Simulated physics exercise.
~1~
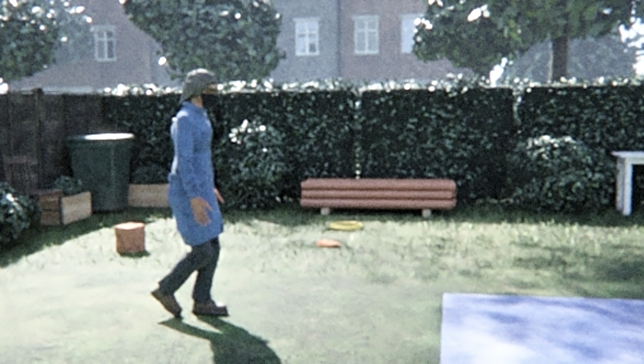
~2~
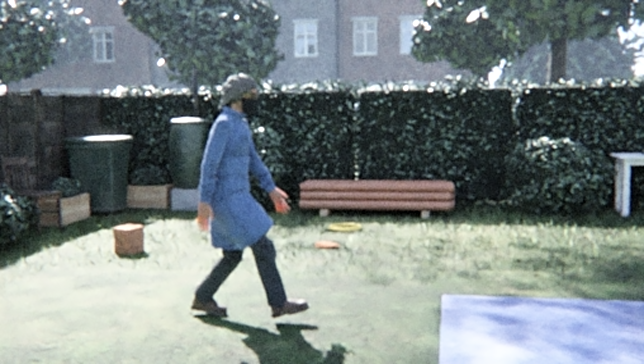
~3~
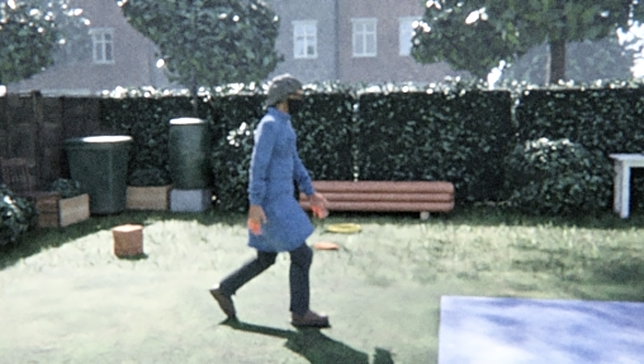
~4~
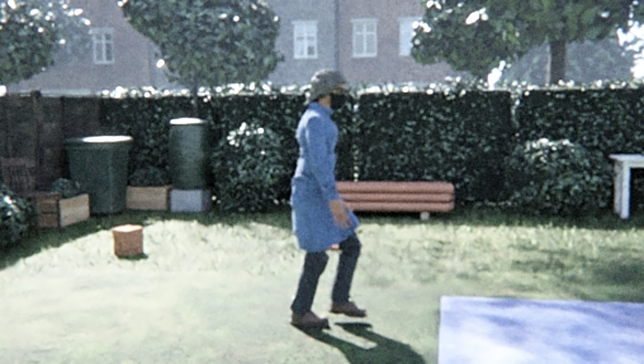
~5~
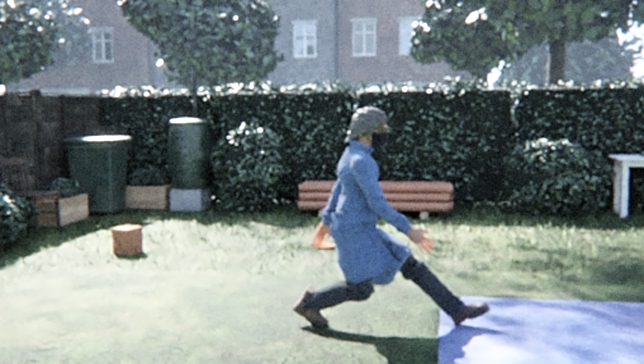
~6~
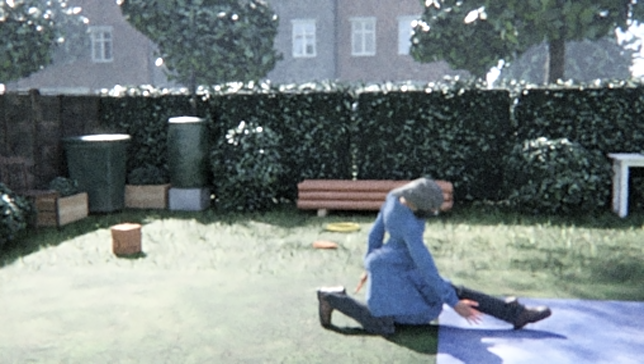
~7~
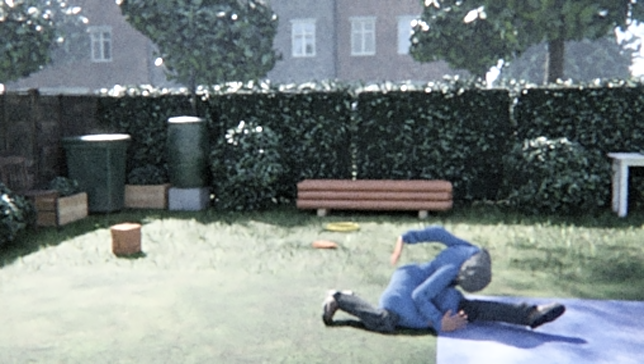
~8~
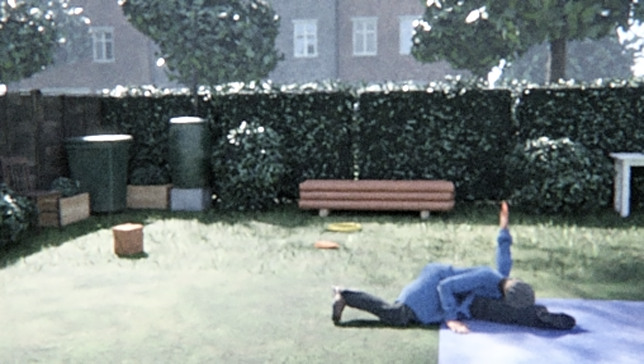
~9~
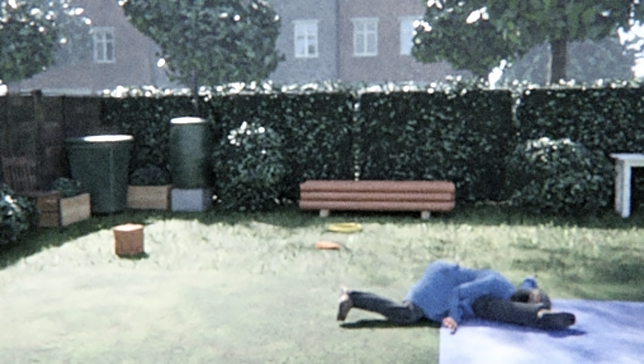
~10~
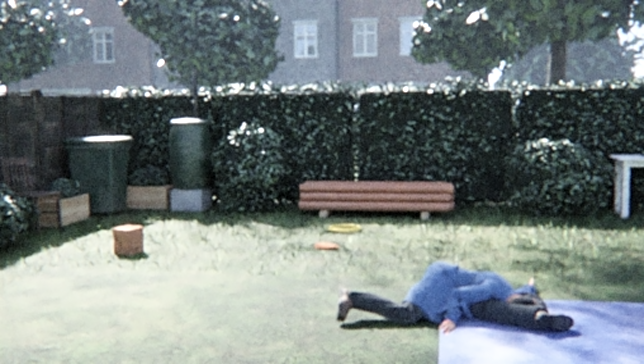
The clip opens on a sunny garden with a hedge, a reddish bench and a blue mat, as a person in a blue coat and grey headgear walks right across the grass. Nearing the mat, the person takes a long stride and the front foot lands on its near edge. The front leg slides forward while the back knee drops to the ground. The body folds over the outstretched leg and tips down, one arm swinging up before dropping. The person ends lying still, head and chest past the mat's edge, one leg trailing on the grass.
